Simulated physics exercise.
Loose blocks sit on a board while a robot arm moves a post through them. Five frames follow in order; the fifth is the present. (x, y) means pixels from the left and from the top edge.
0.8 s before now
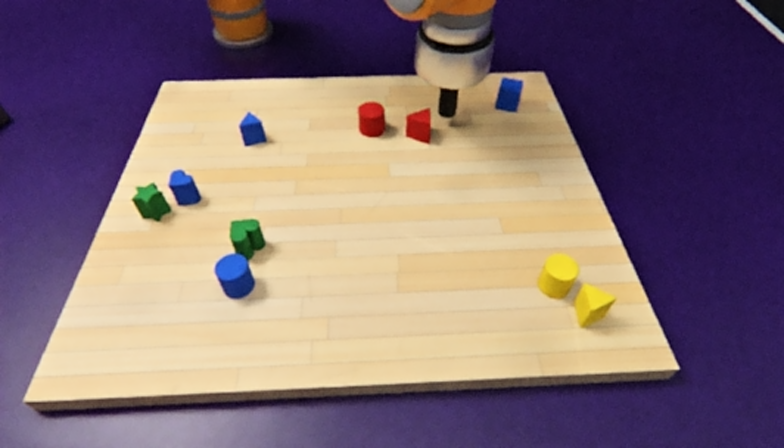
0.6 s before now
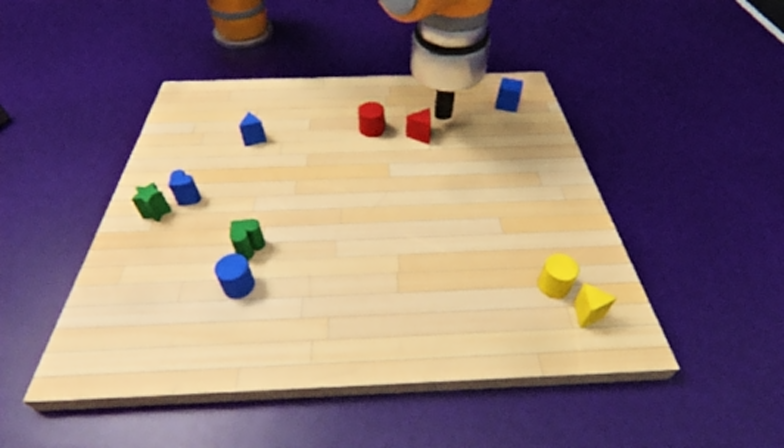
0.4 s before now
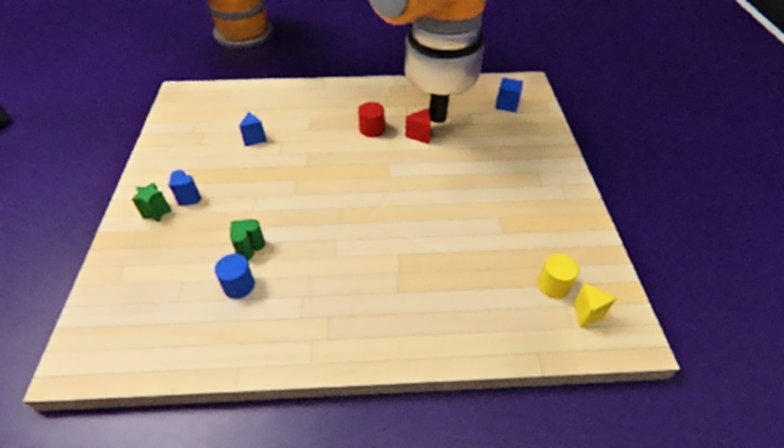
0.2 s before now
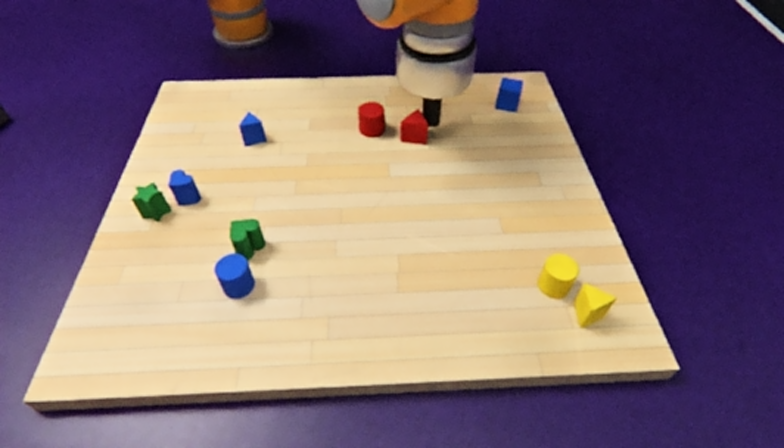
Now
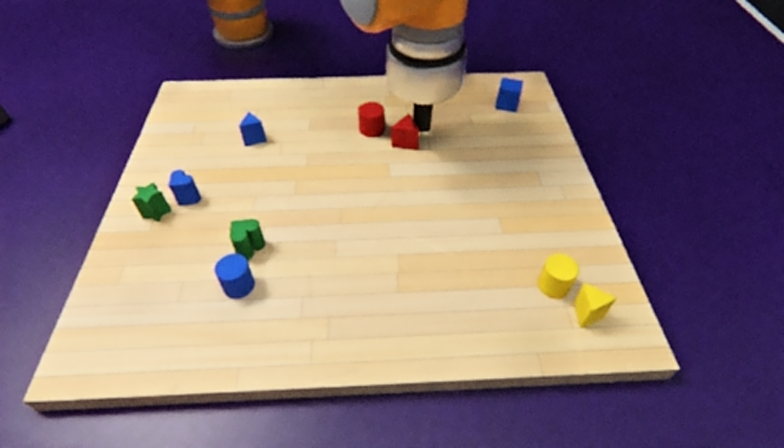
A pale wooden board lies on a purple surface, seen from above at an angle by a still camera. A robot arm's dark post stands near red round and triangular blocks at the top, with blue and green blocks at left, another blue one at upper right and yellow ones at lower right. The post moves left, then pushes the red triangular block slightly left, turning it, towards the round one.
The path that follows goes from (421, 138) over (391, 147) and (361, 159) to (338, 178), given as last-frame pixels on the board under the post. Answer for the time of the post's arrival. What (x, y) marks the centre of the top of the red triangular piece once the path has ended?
The red triangular piece ends near (319, 167).
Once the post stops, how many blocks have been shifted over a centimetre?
I'd say one block gets moved.
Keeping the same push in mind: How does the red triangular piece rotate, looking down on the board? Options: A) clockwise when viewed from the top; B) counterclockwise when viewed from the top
B - counterclockwise when viewed from the top.
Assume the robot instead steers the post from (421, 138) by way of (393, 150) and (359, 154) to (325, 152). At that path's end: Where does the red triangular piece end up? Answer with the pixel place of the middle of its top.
Put as a pixel place, it's (351, 146).
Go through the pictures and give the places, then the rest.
Post tip at (447, 113); block tops, red round block at (371, 109); red triangular piece at (422, 116), in the first picture.
Post at (443, 115); blocks unchanged, in the second picture.
Post at (438, 118); blocks unchanged, in the third picture.
Post at (431, 122); red triangular piece at (416, 118), in the fourth picture.
Post at (422, 127); red round block at (371, 109); red triangular piece at (407, 123), in the fifth picture.
On the path given first. One third of the way, post at (390, 136); red triangular piece at (376, 135), turned 30° anticlockwise.
Two thirds of the way, post at (360, 148); red triangular piece at (347, 149), turned 45° anticlockwise.
At the end, post at (337, 167); red round block in place; red triangular piece at (320, 167), turned 20° anticlockwise.
